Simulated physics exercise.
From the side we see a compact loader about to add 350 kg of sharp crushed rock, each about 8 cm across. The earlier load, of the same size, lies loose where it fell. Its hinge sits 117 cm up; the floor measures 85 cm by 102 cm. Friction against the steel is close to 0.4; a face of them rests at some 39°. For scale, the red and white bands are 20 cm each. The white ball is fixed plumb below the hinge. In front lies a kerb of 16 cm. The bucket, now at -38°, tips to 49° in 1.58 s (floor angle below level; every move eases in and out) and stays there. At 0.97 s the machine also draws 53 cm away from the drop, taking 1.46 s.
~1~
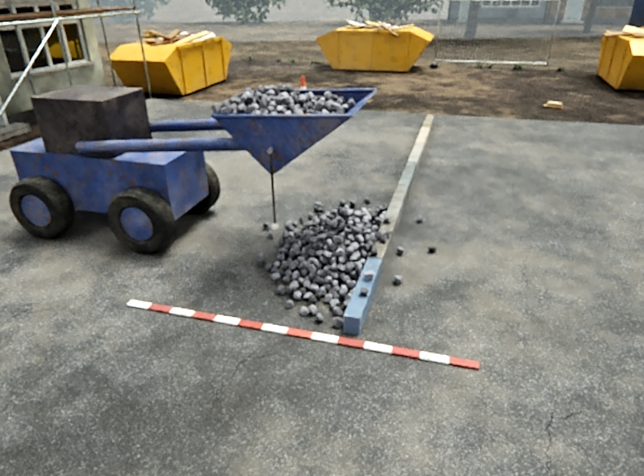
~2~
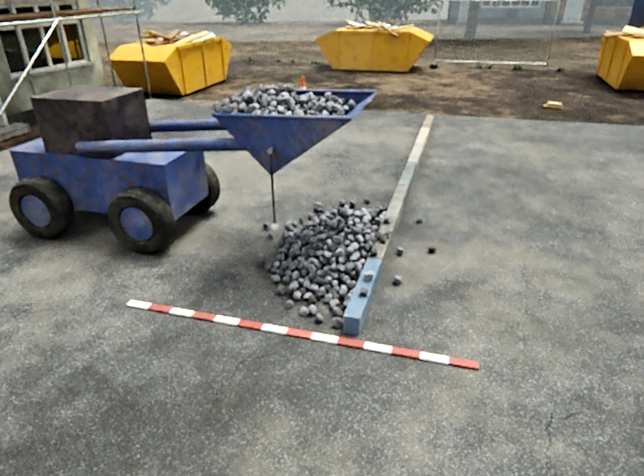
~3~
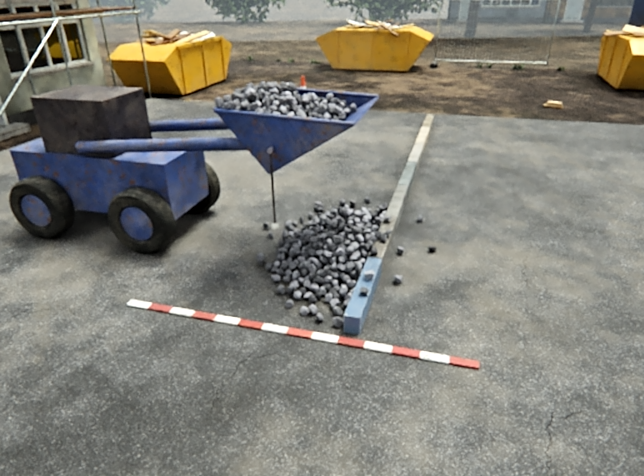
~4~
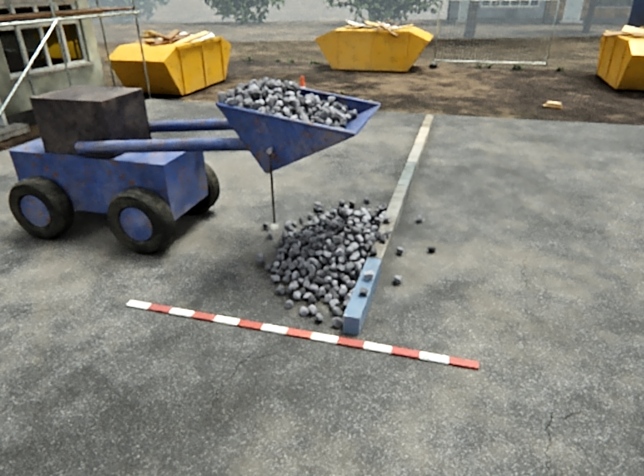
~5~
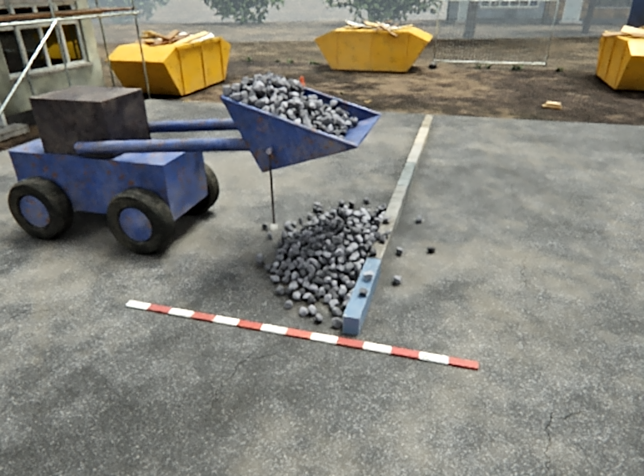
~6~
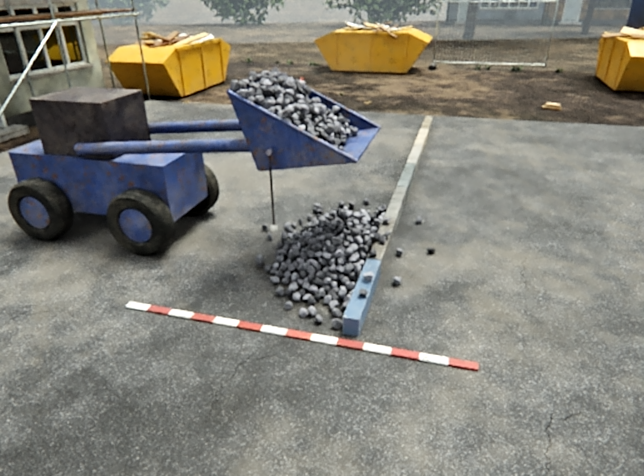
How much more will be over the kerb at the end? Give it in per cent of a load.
Some 16 per cent is added.
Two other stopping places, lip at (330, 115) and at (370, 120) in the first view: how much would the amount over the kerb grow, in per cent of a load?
About 5 and 30 per cent.
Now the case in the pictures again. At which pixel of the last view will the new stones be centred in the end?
Their middle is at about (342, 235).
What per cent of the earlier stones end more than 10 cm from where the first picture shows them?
About 5 per cent.
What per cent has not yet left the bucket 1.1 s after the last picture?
Roughly 10 per cent is still inside.
Then, 0.6 s after the last picture the floor is at 35°; in per cent of one load, 94 in the bucket, 106 on this side of the kerb, 1 over the kerb; the foremost stones are at (395, 253).
Then, 1.1 s after the last picture the floor is at 49°; in per cent of one load, 9 in the bucket, 182 on this side of the kerb, 9 over the kerb; the foremost stones are at (436, 259).
Then, 2.3 s after the last picture the floor is at 49°; in per cent of one load, 0 in the bucket, 184 on this side of the kerb, 16 over the kerb; the foremost stones are at (472, 274).
Then, 4.9 s after the last picture the floor is at 49°; in per cent of one load, 0 in the bucket, 184 on this side of the kerb, 16 over the kerb; the foremost stones are at (472, 274). Net gain over the kerb, 16.
